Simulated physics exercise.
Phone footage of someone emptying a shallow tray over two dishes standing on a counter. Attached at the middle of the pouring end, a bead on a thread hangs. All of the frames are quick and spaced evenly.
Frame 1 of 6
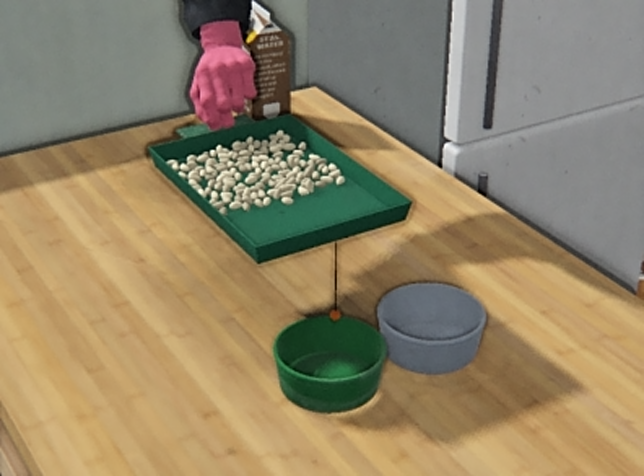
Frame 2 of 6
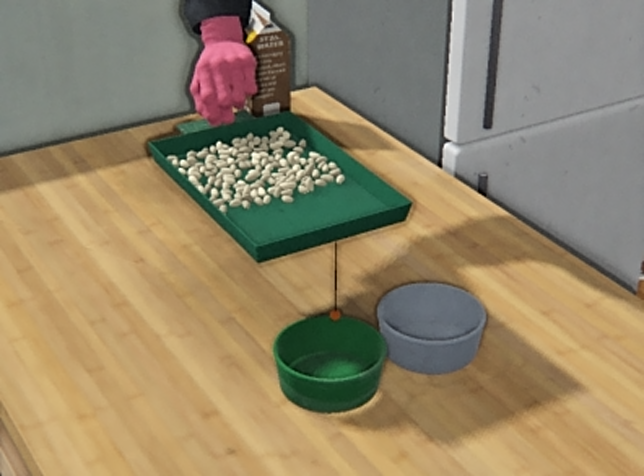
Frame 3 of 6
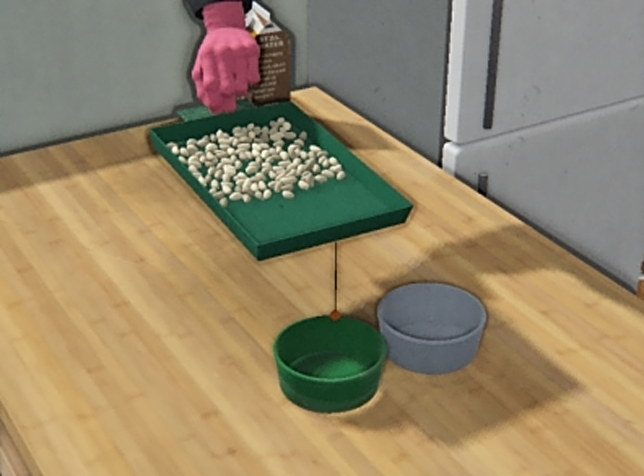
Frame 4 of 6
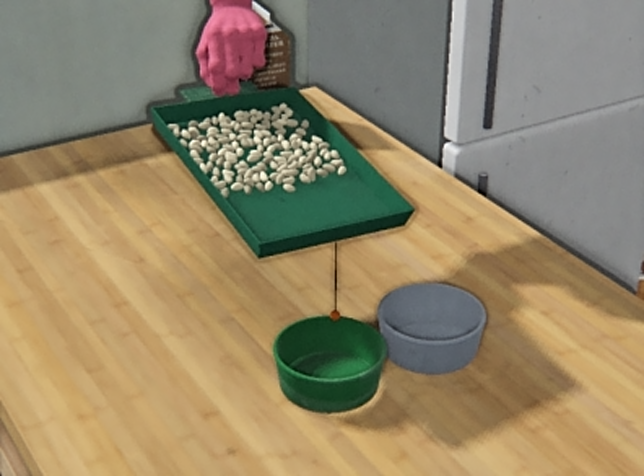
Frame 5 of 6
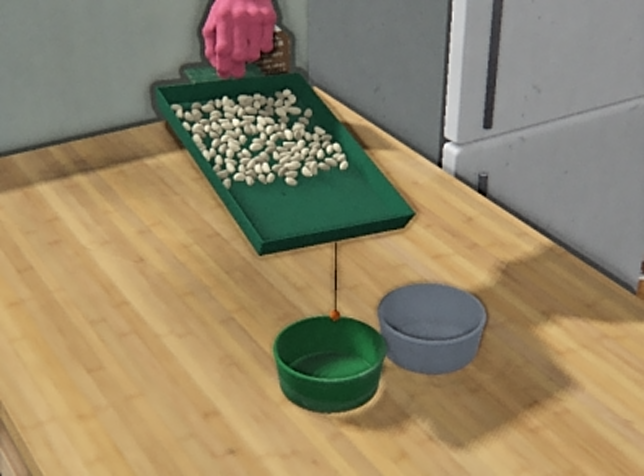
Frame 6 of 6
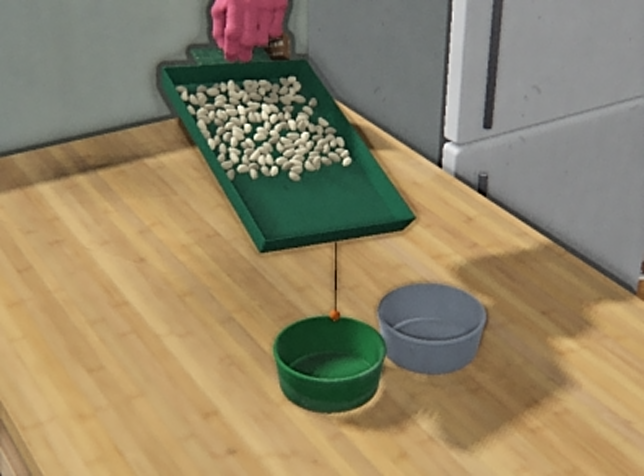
A pink-gloved hand lifts the back of a green tray of white beans, steepening its tilt.
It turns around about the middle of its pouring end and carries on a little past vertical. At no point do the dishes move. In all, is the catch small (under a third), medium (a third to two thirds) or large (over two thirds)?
Large.
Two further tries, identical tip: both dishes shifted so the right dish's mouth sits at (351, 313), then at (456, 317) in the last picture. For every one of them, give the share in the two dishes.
Roughly 40% first, roughly 70% second.
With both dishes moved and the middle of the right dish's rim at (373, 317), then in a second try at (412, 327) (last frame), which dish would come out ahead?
In order: The right-hand one. Then: The right-hand one.
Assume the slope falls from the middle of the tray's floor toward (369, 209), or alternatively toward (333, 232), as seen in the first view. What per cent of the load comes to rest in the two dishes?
Near 70 % and 70 %.
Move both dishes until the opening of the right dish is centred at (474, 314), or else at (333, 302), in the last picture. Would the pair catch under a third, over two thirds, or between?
In order: Between a third and two thirds, then below one third.
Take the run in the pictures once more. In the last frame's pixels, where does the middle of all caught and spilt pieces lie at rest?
I'd put the middle somewhere around (416, 346).
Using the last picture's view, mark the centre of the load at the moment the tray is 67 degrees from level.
I'd mark the middle close to (366, 205).
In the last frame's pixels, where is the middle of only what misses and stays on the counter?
Estimated middle: Around (441, 419).
Shortly afterwards, tray tipped steeply; all but a few on the tray; only a few in the air.
Next, tray tipped past a quarter turn; near a third on the tray; only a few in the left dish; near a third in the right dish; a little outside both; a little in the air.
Some moments later, tray tipped past a quarter turn; a little in the left dish; the bulk in the right dish; a little outside both.
In the end, tray tipped past a quarter turn; a little in the left dish; the bulk in the right dish; a little outside both.
